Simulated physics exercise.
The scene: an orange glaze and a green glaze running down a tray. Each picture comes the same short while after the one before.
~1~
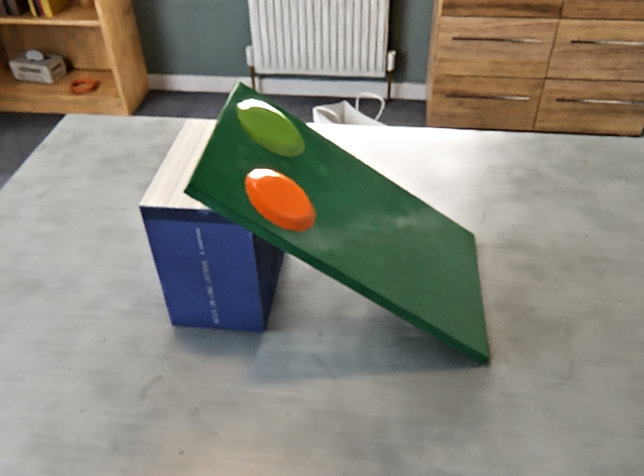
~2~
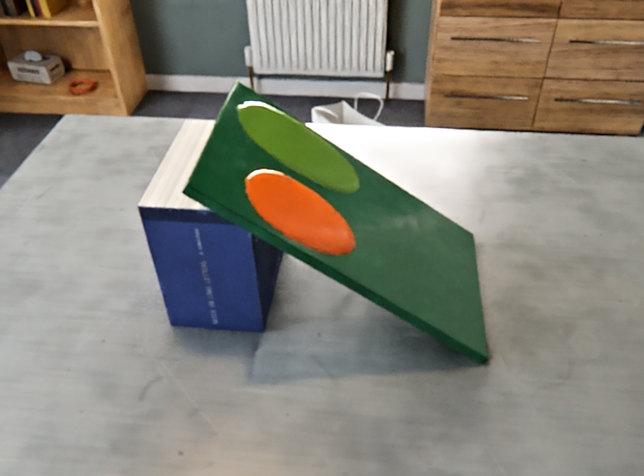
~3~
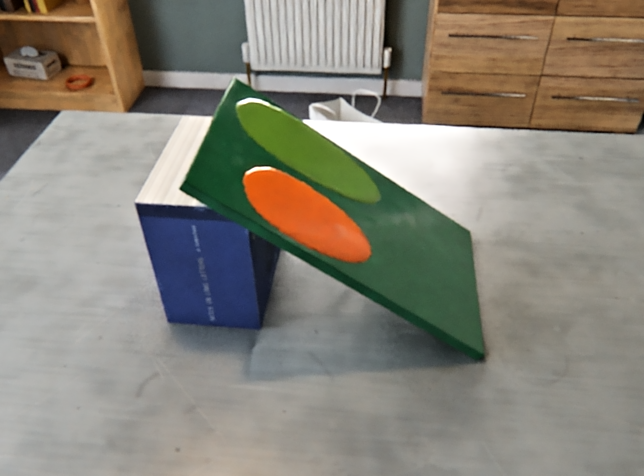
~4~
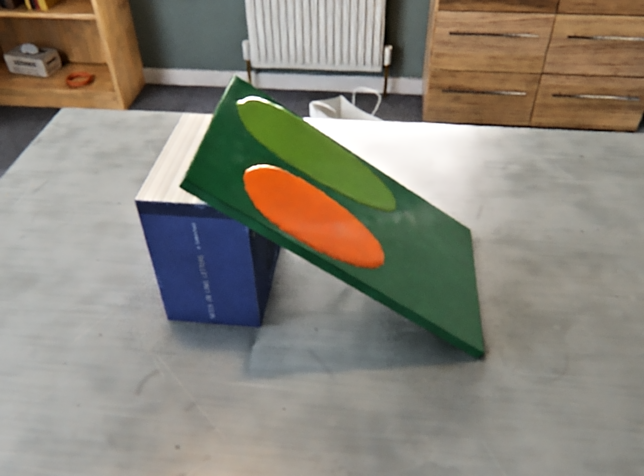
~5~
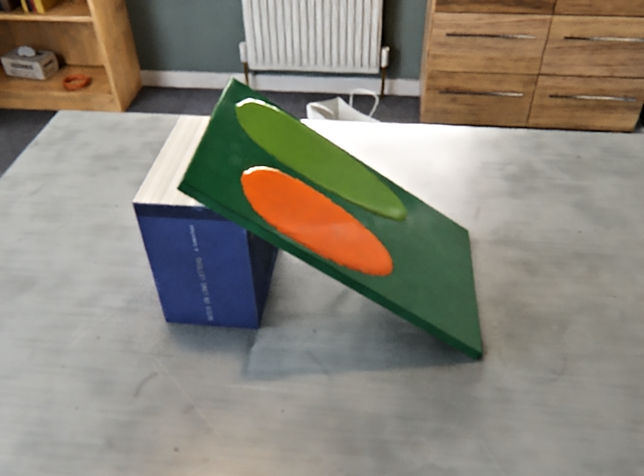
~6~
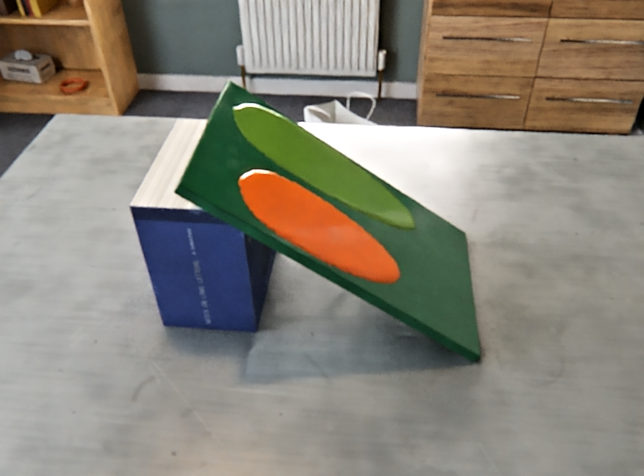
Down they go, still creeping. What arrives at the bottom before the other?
The back one gets there first.
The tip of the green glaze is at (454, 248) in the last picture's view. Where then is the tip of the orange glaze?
Look around (431, 292) and you'll find the tip.
Shortly, the orange glaze is three quarters of the way down; the green glaze is close to the edge.
At the finish, the orange glaze is three quarters of the way down; the green glaze is at the low edge.
